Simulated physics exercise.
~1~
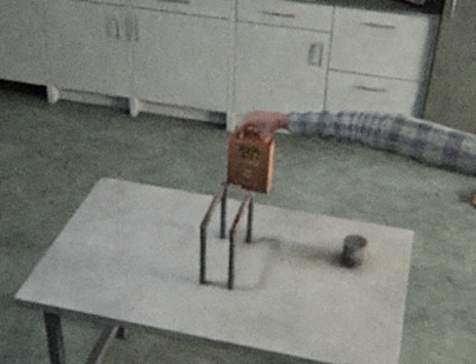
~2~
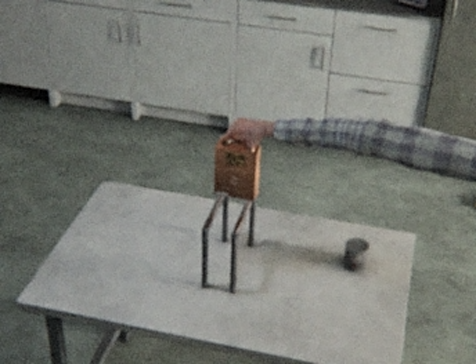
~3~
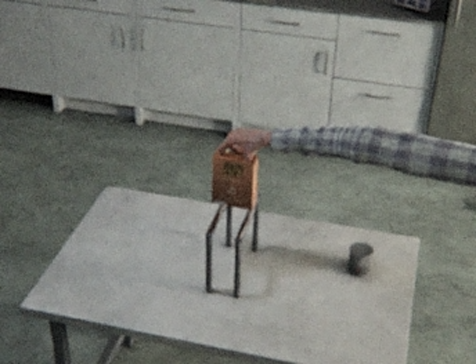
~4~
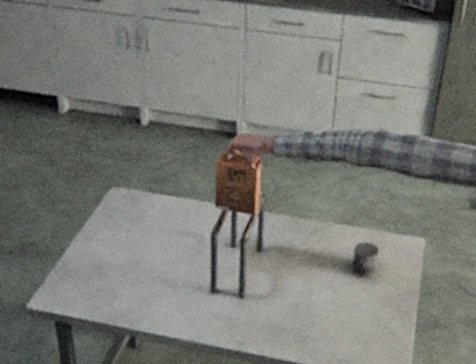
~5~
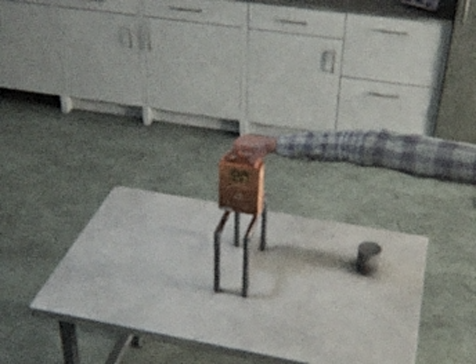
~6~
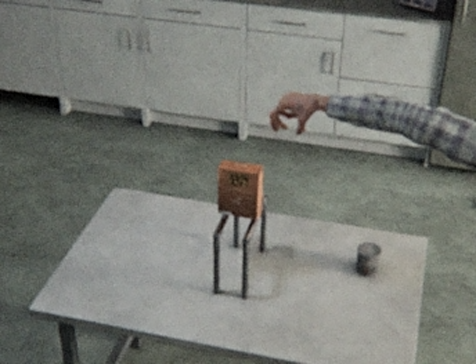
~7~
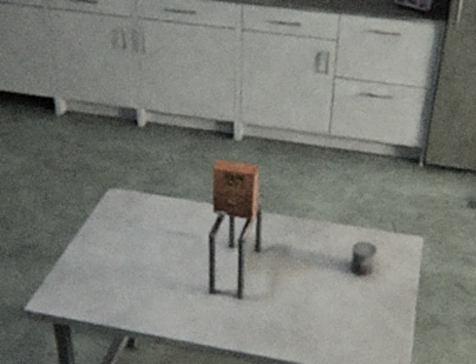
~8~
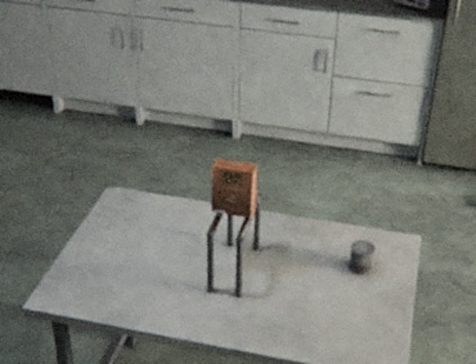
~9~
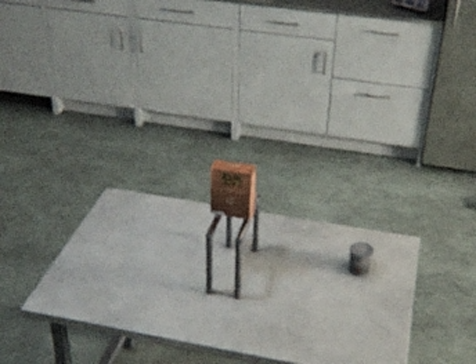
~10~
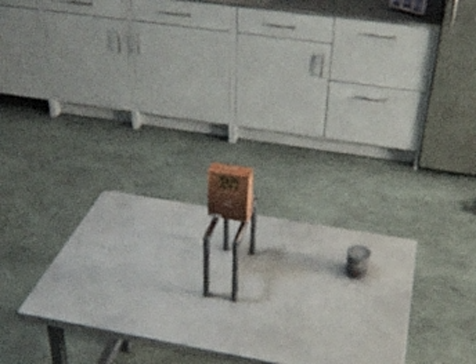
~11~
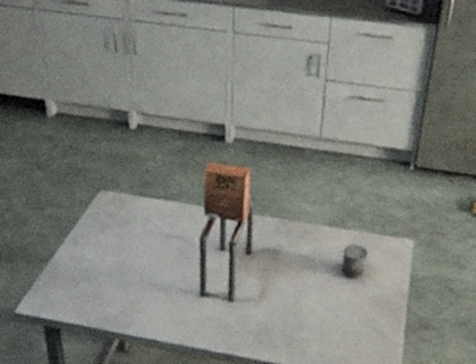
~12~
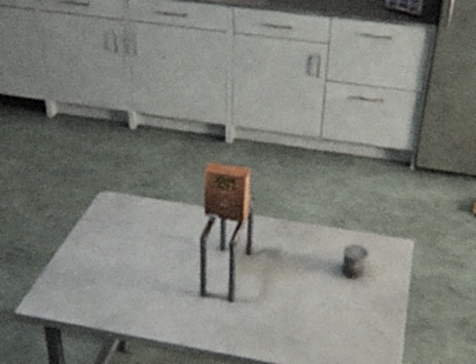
In a room with white cabinets, a hand lowers an orange packet onto a metal stand and withdraws, leaving it resting upright.
